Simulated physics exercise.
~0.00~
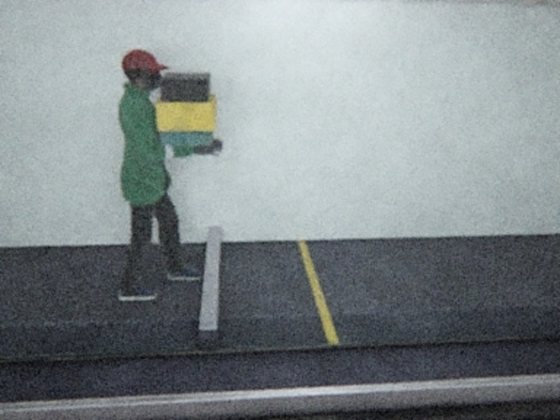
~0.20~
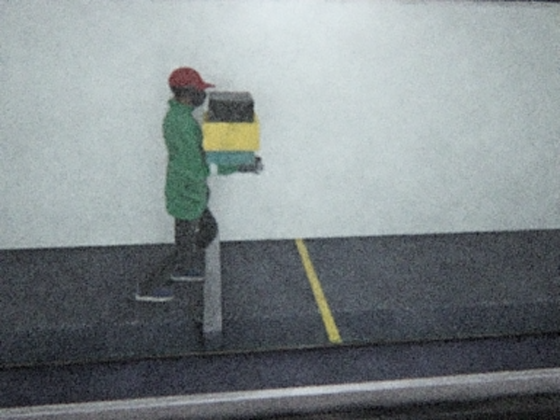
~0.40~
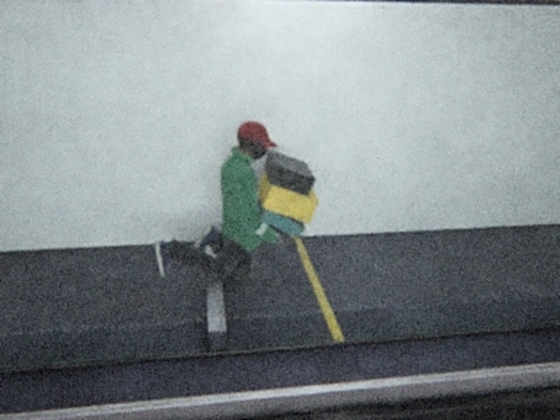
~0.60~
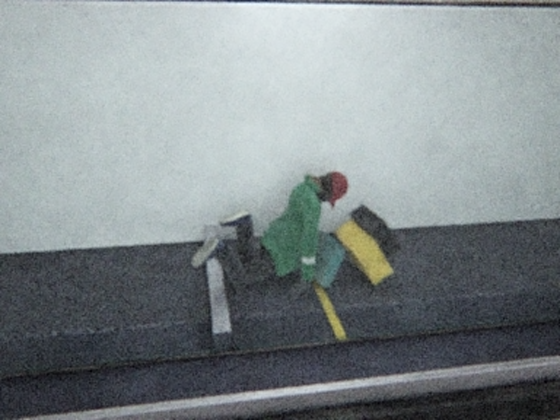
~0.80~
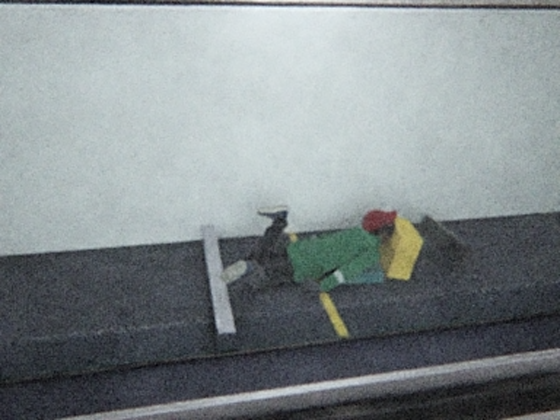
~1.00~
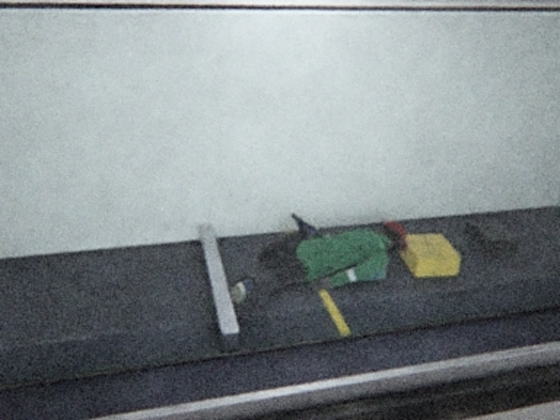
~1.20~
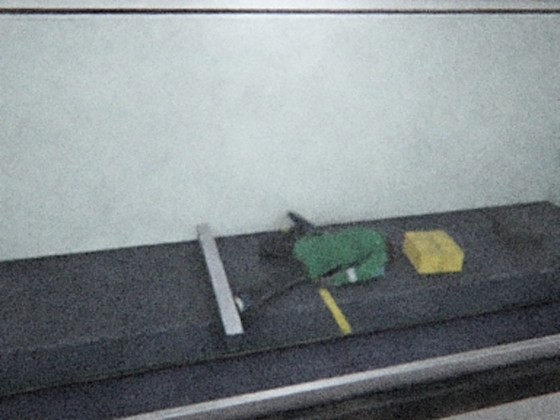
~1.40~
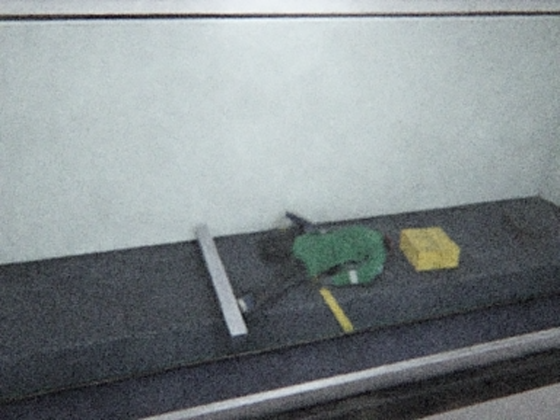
A traveller carrying boxes trips over a rail and falls, spilling them past a yellow line.
